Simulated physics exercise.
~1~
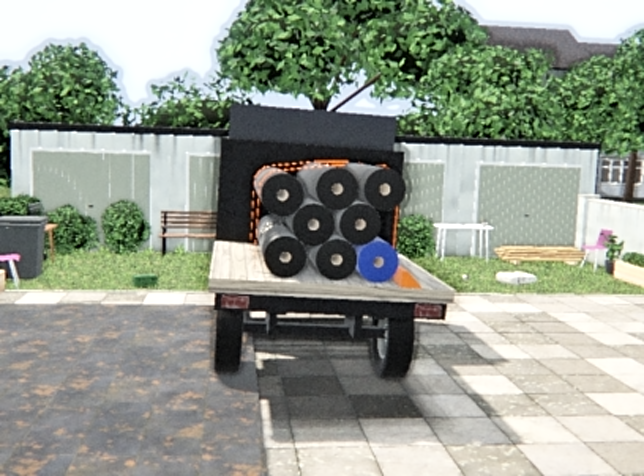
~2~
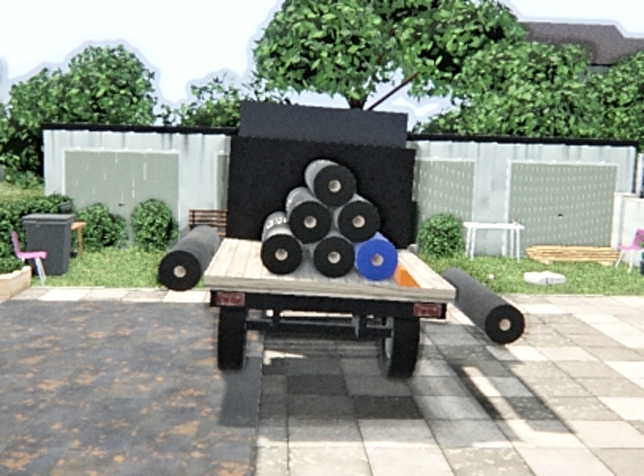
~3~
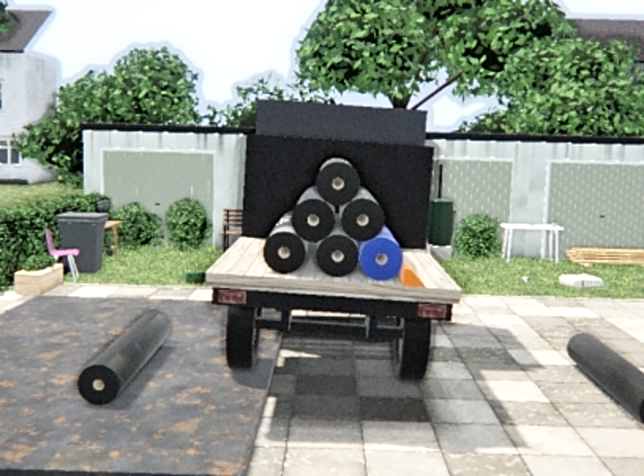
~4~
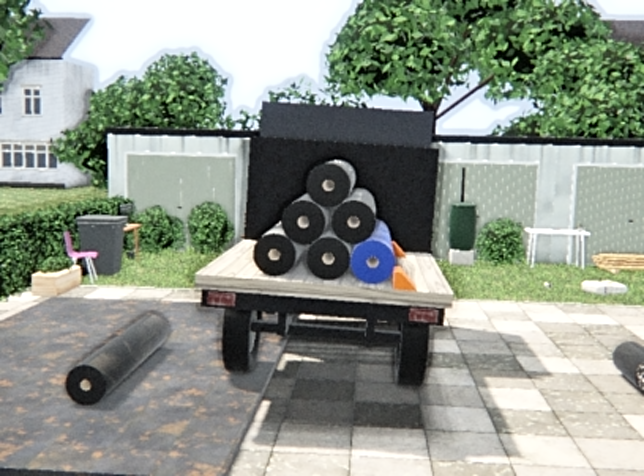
A flatbed lorry stands on a paved yard, seen from behind, with pale sheds, hedges and trees beyond. On its bare wooden deck, eight rolls are stacked with their ends facing the viewer, all black except a blue one at the bottom right. The stack loses its shape as two black rolls drop off, one on each side, and the remaining six settle into a pyramid. The fallen rolls move outward across the ground while the view drifts slightly sideways. At the end, the blue roll is still on the deck beneath the black ones, beside an orange piece, and the two fallen rolls lie well apart.
